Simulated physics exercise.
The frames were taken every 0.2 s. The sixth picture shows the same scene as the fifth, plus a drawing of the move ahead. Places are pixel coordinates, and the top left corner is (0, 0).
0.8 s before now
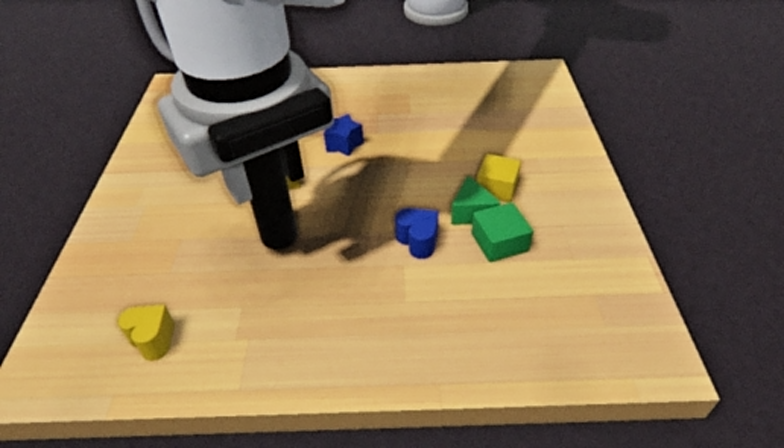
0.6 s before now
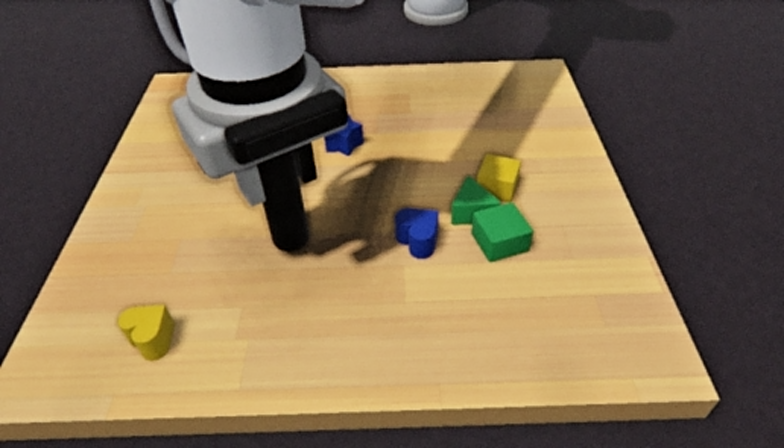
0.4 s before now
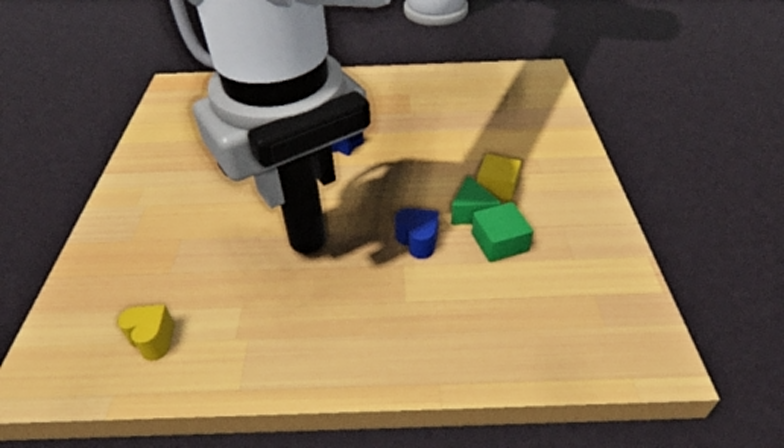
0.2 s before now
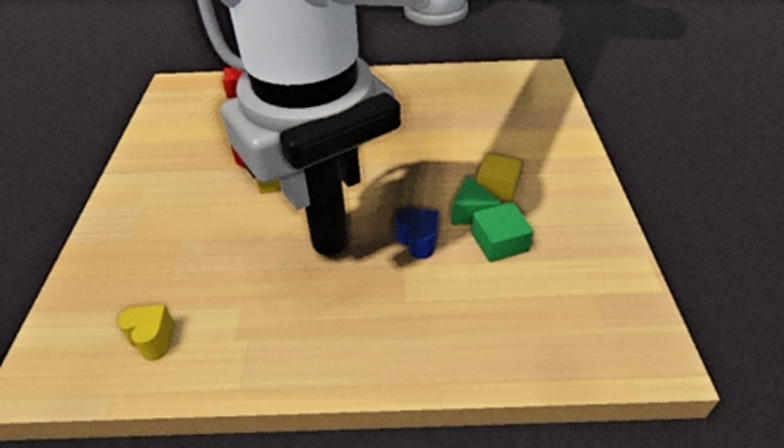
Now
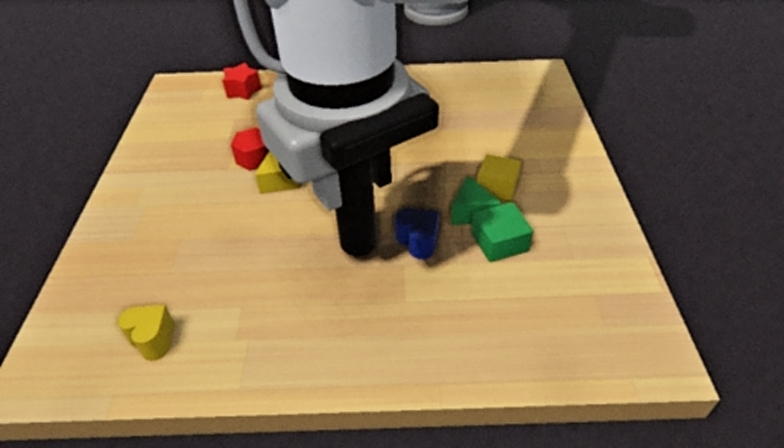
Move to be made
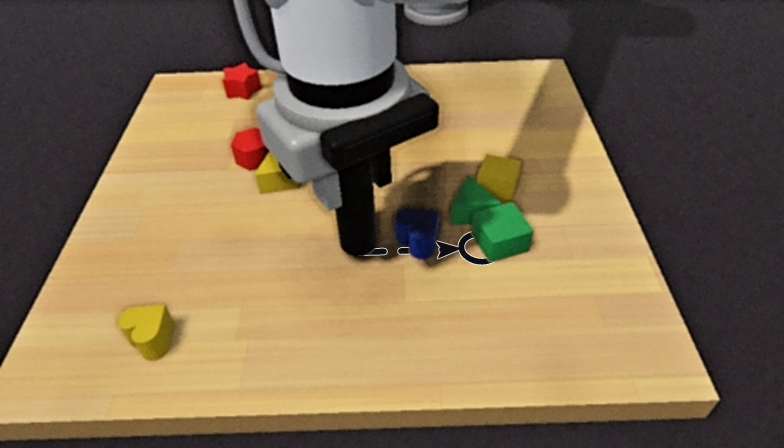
Robot arm with a black pusher sliding right across a wooden board toward a blue heart block, other coloured blocks staying still.
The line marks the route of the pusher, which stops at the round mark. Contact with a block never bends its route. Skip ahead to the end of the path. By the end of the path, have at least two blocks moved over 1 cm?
Going by the path, yes.
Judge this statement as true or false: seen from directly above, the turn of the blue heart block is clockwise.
The statement is false.
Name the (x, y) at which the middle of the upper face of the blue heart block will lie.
I'd say the blue heart block ends with its top centre at (493, 205).
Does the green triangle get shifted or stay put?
It will be nudged away from its spot.
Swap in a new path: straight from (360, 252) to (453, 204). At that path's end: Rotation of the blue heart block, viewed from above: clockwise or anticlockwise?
Looking from above, the answer is clockwise.
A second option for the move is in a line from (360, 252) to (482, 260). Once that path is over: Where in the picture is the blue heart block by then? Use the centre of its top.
Around (457, 213).
The drawn path runs from (360, 252) to (480, 248).
The first path, step by step. One third of the way, pusher (400, 243); blue heart block (430, 218).
Two thirds of the way, pusher (441, 241); blue heart block (465, 212); green triangle (477, 189); green square block (510, 221), turned 15° clockwise.
At the end, pusher (481, 239); blue heart block (493, 205), turned 30° anticlockwise; green triangle (478, 184), turned 20° anticlockwise; yellow square block not moved; green square block (540, 219), turned 50° clockwise.
